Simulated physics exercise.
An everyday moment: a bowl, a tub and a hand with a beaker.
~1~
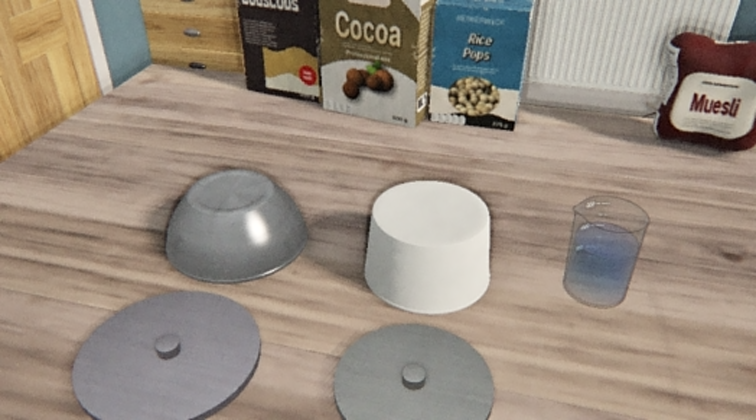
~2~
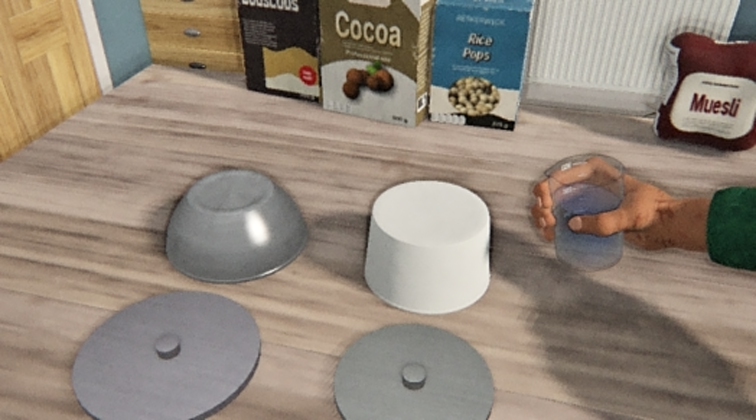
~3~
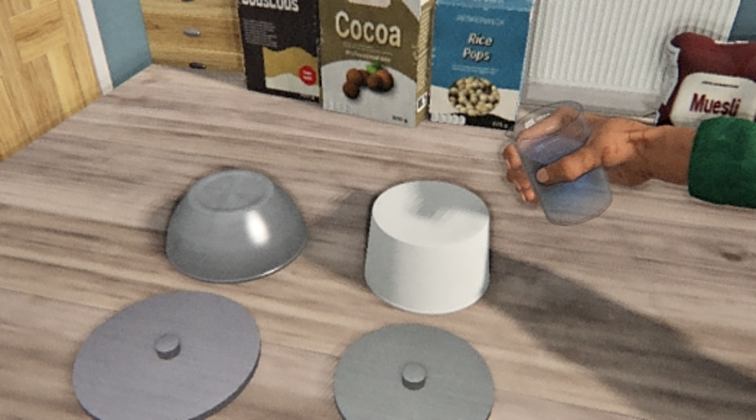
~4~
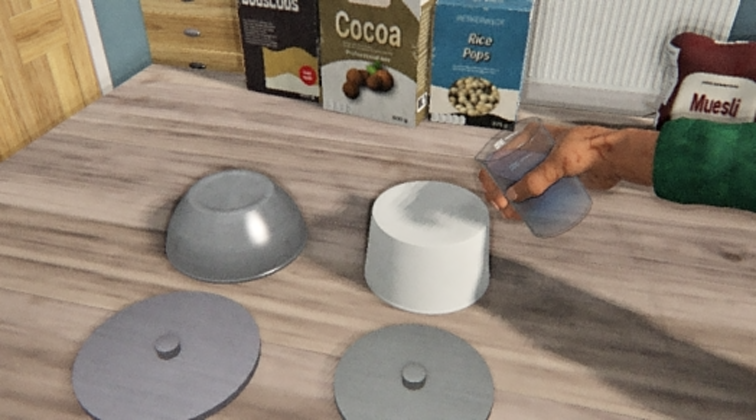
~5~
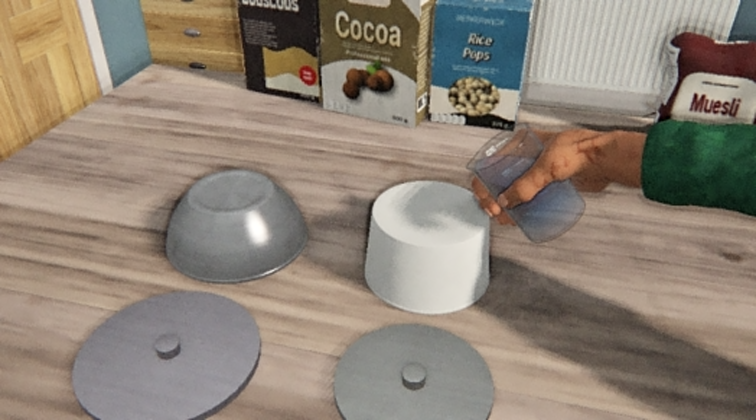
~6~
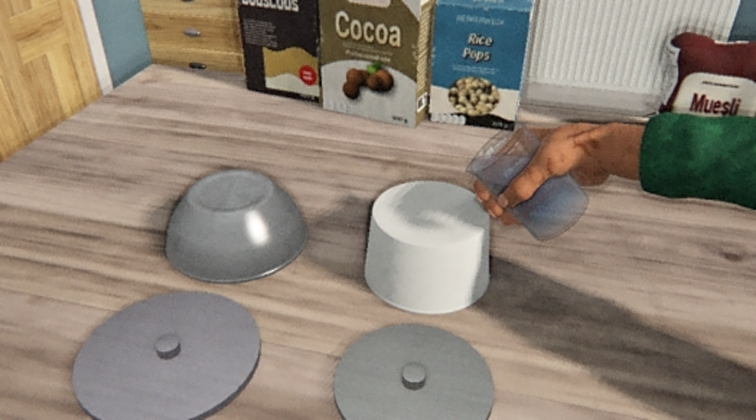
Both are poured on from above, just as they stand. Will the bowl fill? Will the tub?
Left, the bowl lets it run off outside; right, the tub lets it run off outside.
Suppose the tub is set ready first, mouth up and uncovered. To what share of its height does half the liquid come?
Near 10 in a hundred.
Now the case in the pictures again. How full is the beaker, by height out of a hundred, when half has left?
Close to 30 %.
Next, it runs off the upturned base of the tub.
After that, it runs off the upturned base of the bowl.
Finally, the tub is empty, in a puddle; the bowl is empty, in a puddle.
